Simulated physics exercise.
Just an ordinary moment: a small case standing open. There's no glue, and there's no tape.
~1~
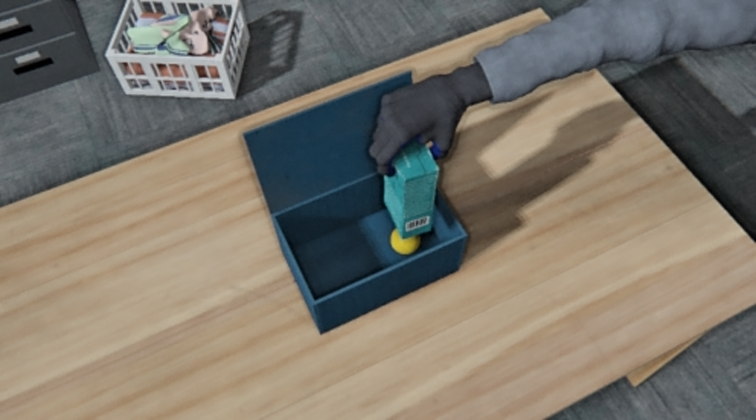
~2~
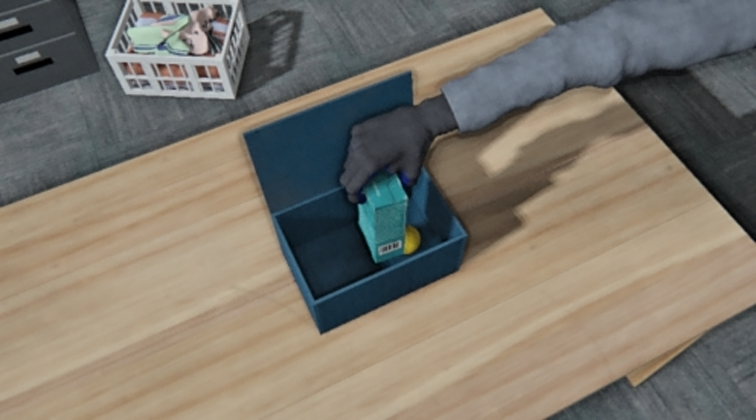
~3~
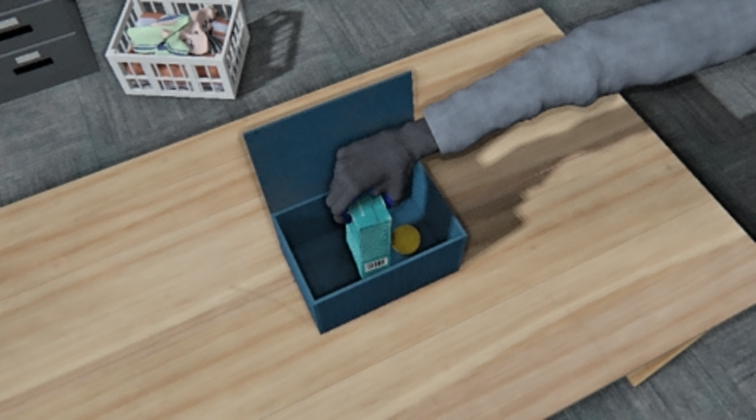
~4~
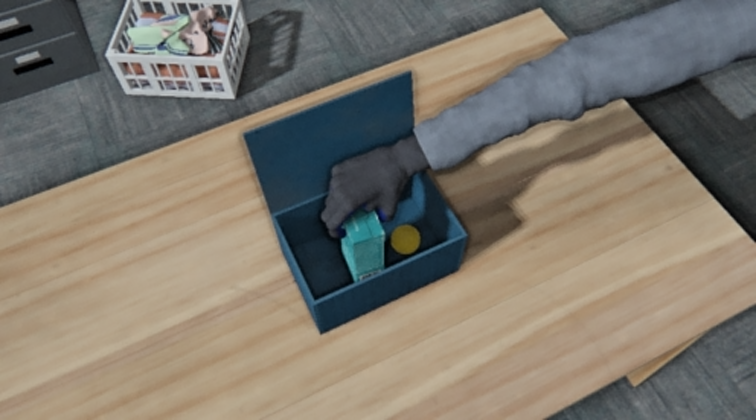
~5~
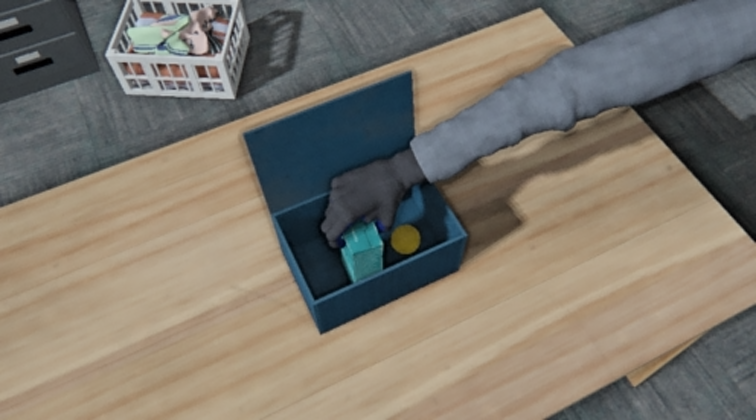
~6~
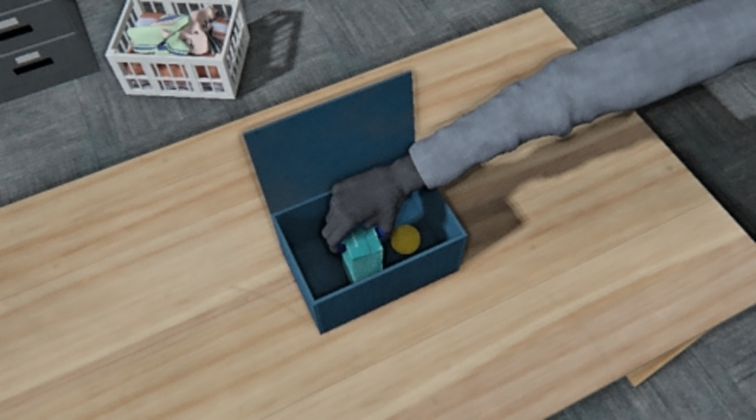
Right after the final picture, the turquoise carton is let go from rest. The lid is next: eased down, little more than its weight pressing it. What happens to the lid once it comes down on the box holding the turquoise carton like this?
It stays raised.
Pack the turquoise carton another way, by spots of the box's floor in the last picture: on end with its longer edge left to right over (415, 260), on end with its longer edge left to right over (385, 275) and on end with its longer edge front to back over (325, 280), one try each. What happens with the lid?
The lid stays up the first time, stays up the second time and stays up the third time.
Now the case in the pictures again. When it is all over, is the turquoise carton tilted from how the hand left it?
It stays as it was set.
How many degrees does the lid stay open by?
Close to 30 degrees.
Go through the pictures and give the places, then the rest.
In the first picture, still above its spot; turquoise carton (409, 186).
In the second picture, still above its spot; turquoise carton (381, 212).
In the third picture, still above its spot; turquoise carton (367, 230); yellow lemon (406, 239).
In the fourth picture, still above its spot; turquoise carton (361, 243); yellow lemon (406, 239).
In the fifth picture, still above its spot; turquoise carton (360, 253); yellow lemon (406, 239).
In the sixth picture, in place under the hand; turquoise carton (361, 257); yellow lemon (406, 239).
Then, 1.10 s on from there, lid starting down.
Then, 1.50 s on from there, lid 65° above the rim.
Then, 1.80 s on from there, lid 40° above the rim.
In the end, lid 30° above the rim; both unmoved. At the end, from the last picture's camera, turquoise carton near (361, 257).
